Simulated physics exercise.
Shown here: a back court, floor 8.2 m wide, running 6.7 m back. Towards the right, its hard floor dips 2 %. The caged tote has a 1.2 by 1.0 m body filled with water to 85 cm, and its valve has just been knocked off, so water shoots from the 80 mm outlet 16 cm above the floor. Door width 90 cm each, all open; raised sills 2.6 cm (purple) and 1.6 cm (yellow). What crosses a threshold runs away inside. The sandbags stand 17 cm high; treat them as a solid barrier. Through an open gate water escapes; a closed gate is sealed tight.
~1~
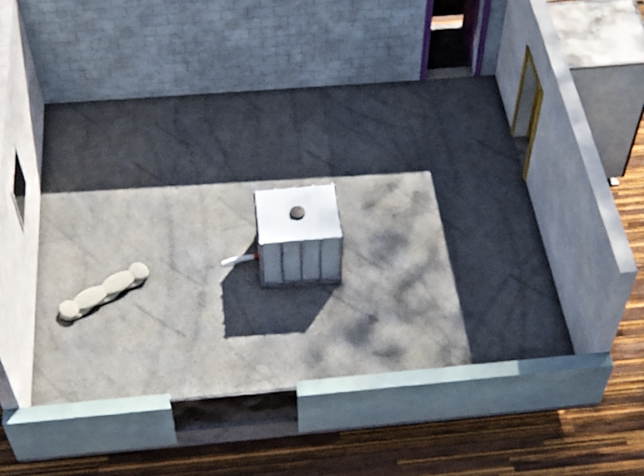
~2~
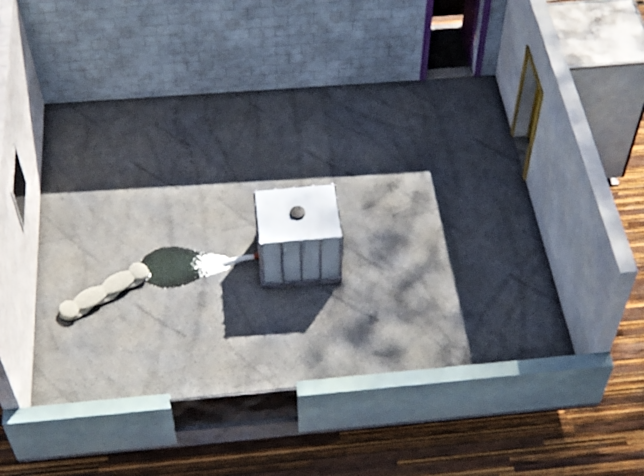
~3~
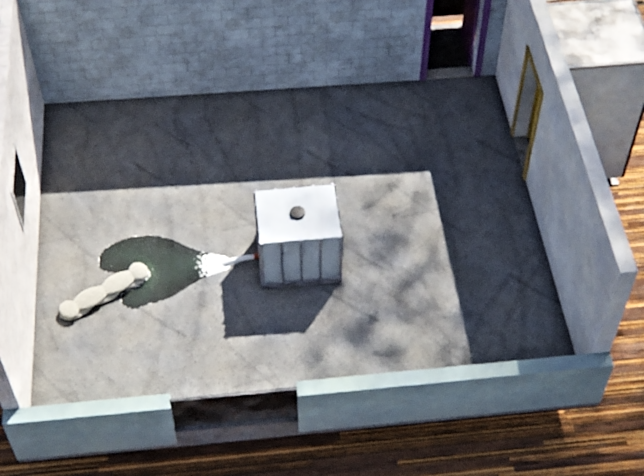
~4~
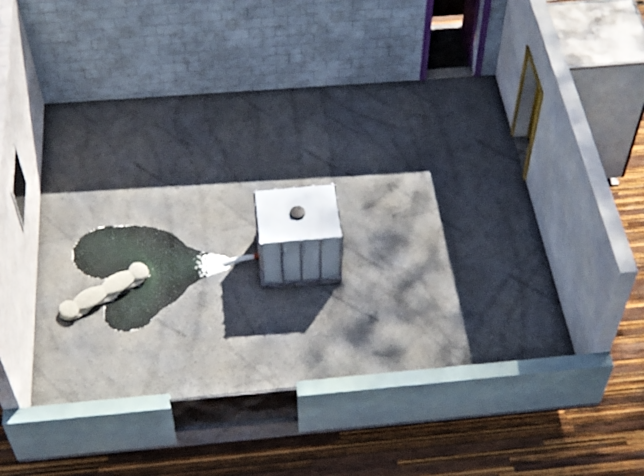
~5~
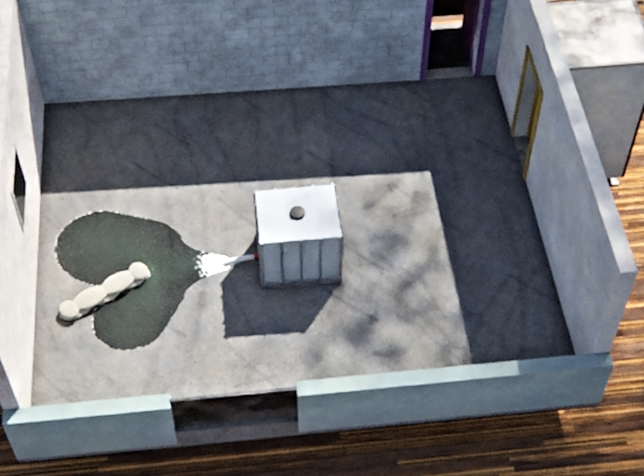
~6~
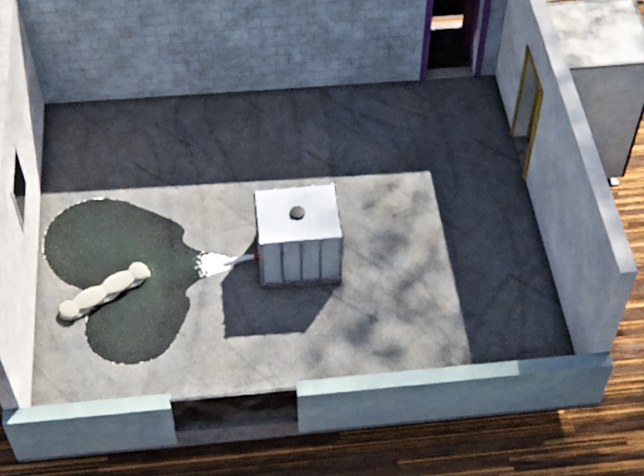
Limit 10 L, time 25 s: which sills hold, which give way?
Purple door - holds, yellow door - holds.
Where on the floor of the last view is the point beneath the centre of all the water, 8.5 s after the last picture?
Roughly (159, 262) in the last view.
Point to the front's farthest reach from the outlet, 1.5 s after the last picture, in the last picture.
The farthest wet point sits close to (40, 211).
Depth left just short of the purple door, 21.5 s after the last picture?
I'd say close to 0.8 cm.
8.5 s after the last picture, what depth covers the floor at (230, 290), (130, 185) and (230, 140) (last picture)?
Depths in turn: Around 0.2 cm, 1.0 cm, 0.6 cm.
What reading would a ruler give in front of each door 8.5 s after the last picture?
In centimetres, purple: 0.0; yellow: 0.0.
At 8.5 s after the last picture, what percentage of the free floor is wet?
30 %.
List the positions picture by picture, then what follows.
The jet has just started at (243, 258); the ground is still dry, in the first frame.
The jet leaves at (243, 258); the sheet reaches (143, 263), 1.9 m away, and wets 0.7 m2, in the second frame.
The jet leaves at (243, 258); the sheet reaches (102, 257), 2.6 m away, and wets 1.4 m2, in the third frame.
From the spout at (243, 258) the water has spread over 2.3 m2; its tip is at (76, 248), and it is 1.0 cm deep on average, in the fourth frame.
The jet leaves at (243, 258); the sheet reaches (58, 243), 3.4 m away, and wets 3.5 m2, in the fifth frame.
From the spout at (243, 258) the water has spread over 4.7 m2; its tip is at (47, 235), and it is 0.9 cm deep on average, in the sixth frame.
Then, 1.5 s after the last picture water covers 10 % of the floor and is deepest (6 cm) near (151, 272); purple door not reached, yellow door not reached.
Then, 4.5 s after the last picture water covers 20 % of the floor and is deepest (6 cm) near (151, 272); purple door not reached, yellow door not reached.
Then, 8.5 s after the last picture water covers 30 % of the floor and is deepest (5 cm) near (151, 272); purple door not reached, yellow door not reached.
Then, 12.5 s after the last picture water covers 45 % of the floor and is deepest (5 cm) near (151, 272); purple door not reached, yellow door not reached.
Then, 21.5 s after the last picture water covers 70 % of the floor and is deepest (4 cm) near (151, 272); purple door 0.75 cm at the sill, 0 L in, yellow door 0.92 cm at the sill, 0 L in.
